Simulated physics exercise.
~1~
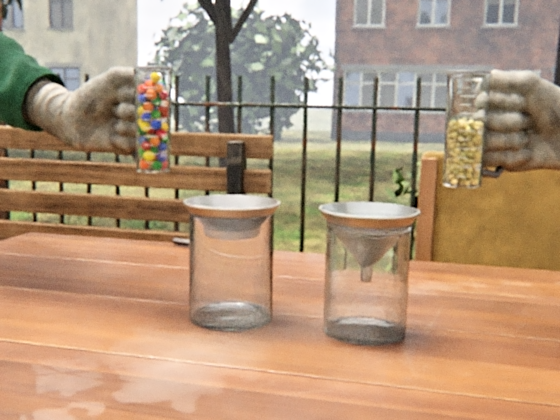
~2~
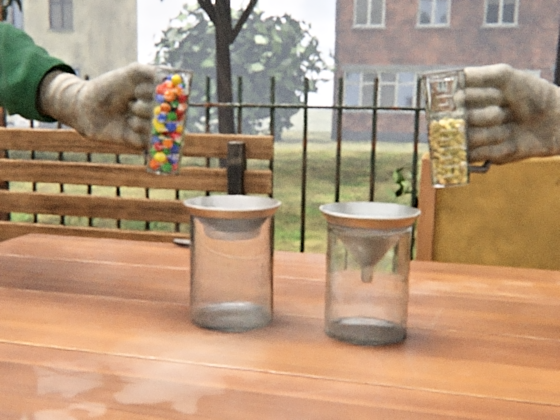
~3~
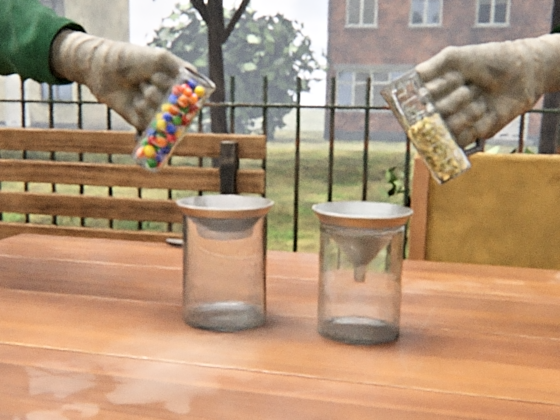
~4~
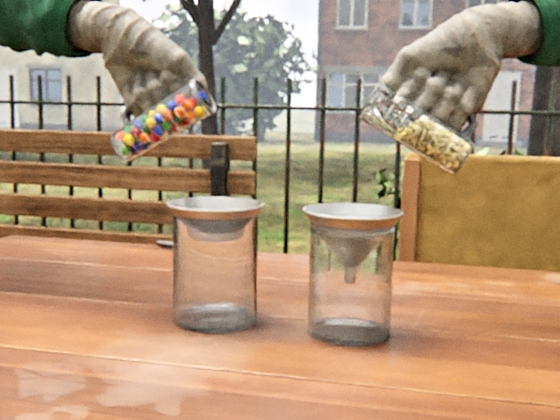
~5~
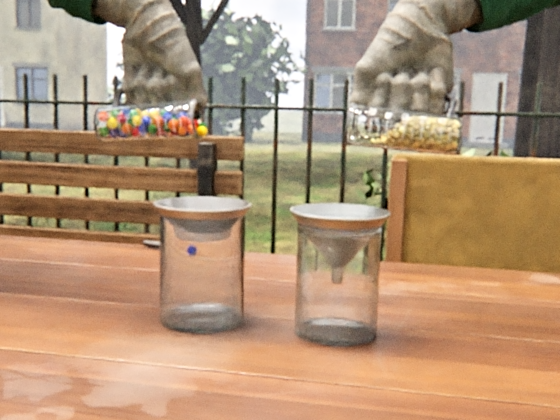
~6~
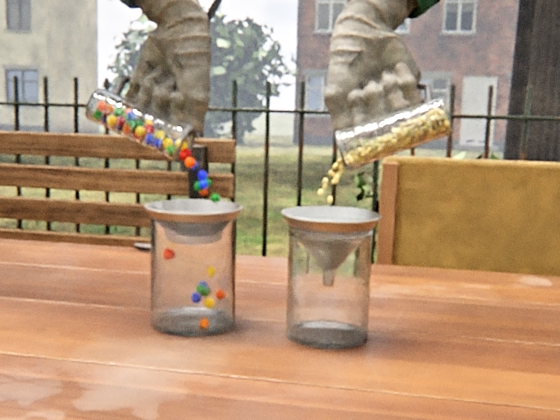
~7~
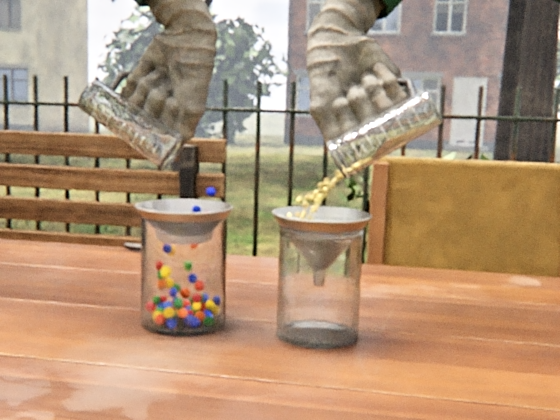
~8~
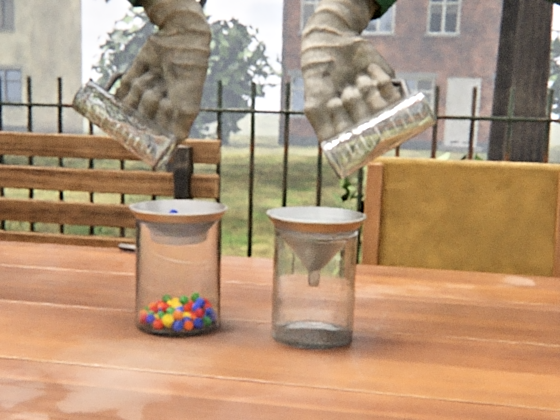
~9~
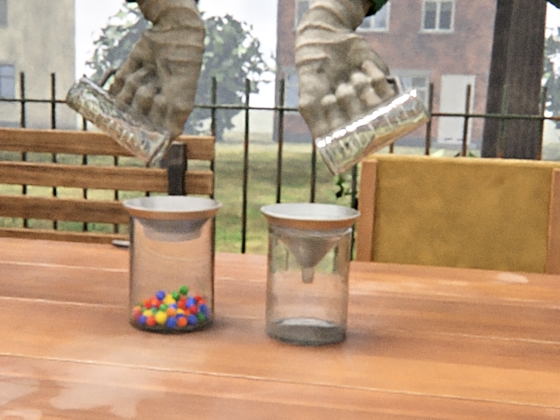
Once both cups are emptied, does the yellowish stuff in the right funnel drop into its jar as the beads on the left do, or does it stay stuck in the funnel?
It stays stuck in the right funnel and none of it reaches the jar, while the left funnel empties its beads into the jar below.
